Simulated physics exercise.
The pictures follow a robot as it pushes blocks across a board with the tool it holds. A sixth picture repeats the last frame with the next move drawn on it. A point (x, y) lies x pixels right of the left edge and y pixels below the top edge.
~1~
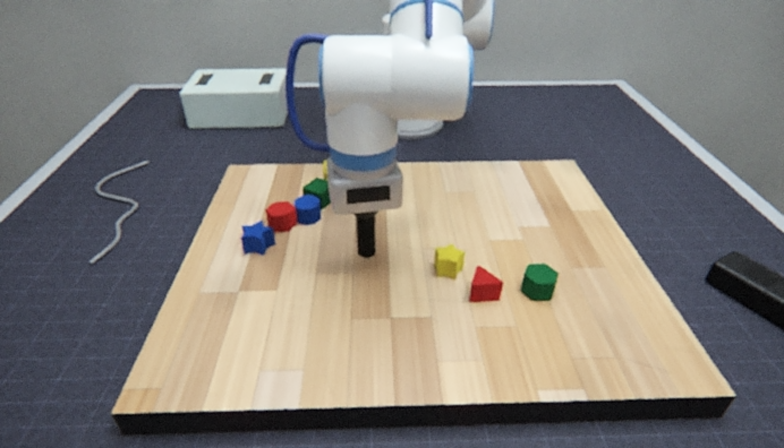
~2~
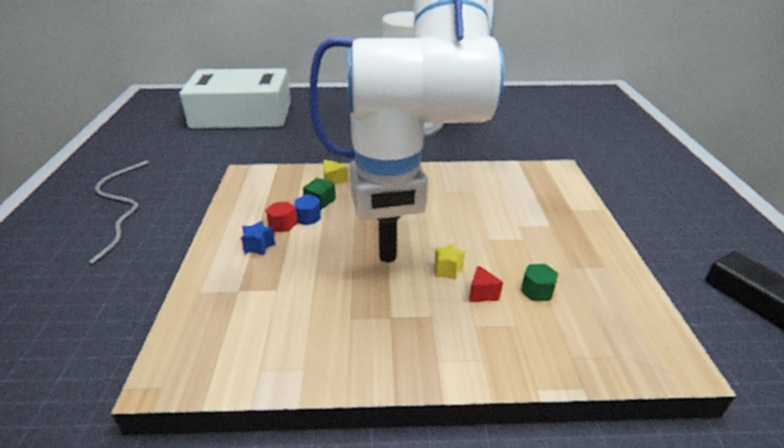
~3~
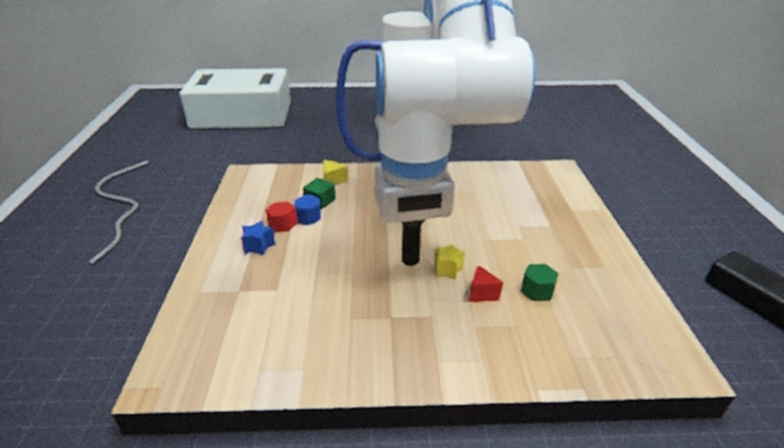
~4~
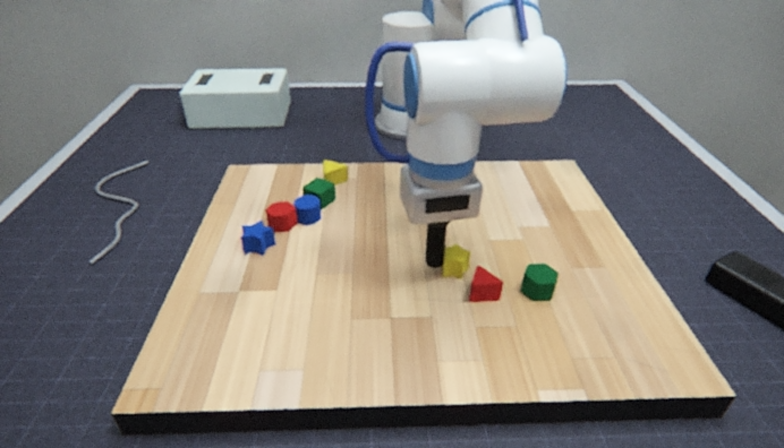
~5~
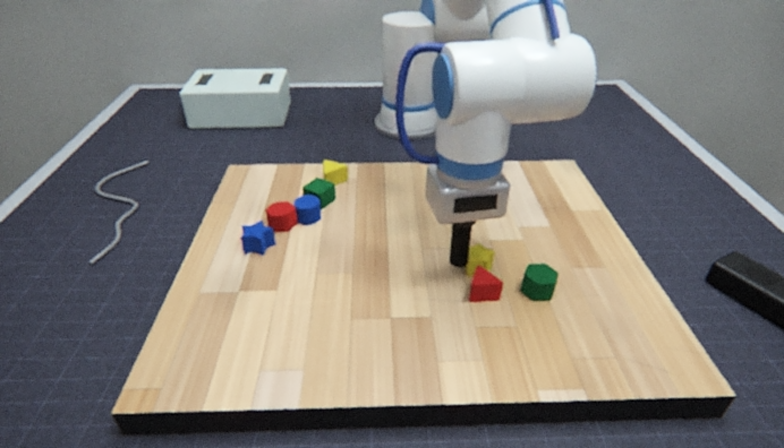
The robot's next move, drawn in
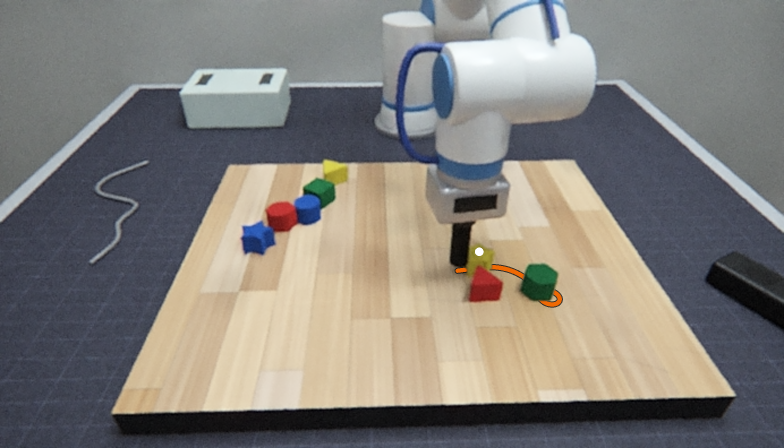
A white robot arm with a black tool tip moves steadily rightward over a light wooden board on a dark table, seen from a fixed, raised view facing the arm. Blue, red, green and yellow blocks line the upper left; a yellow star, red triangle and green hexagon sit right of centre. The tip meets the star and pushes it right, close behind the triangle.
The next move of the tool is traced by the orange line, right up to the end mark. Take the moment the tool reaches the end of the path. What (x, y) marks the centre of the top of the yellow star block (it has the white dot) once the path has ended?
The middle of the upper face of the yellow star block will lie at about (540, 251) in the picture.
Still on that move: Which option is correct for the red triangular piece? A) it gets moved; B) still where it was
My answer is option B.
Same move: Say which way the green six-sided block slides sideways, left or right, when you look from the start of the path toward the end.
Shifted right.
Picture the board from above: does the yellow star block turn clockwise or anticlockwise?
It goes anticlockwise.
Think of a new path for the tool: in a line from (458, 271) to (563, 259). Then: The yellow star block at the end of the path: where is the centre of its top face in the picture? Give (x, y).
Around pixel (587, 242).
The drawn path runs from (458, 271) over (490, 267) and (523, 277) to (550, 297); the dot is on the yellow star block.
What follows on the original path. One third of the way, tool (492, 259); yellow star block (513, 248).
Two thirds of the way, tool (526, 269); yellow star block (539, 250), turned 35° anticlockwise; green six-sided block (545, 276).
At the end, tool (552, 289); yellow star block (540, 251), turned 40° anticlockwise; red triangular piece not moved; green six-sided block (571, 299), turned 15° clockwise.
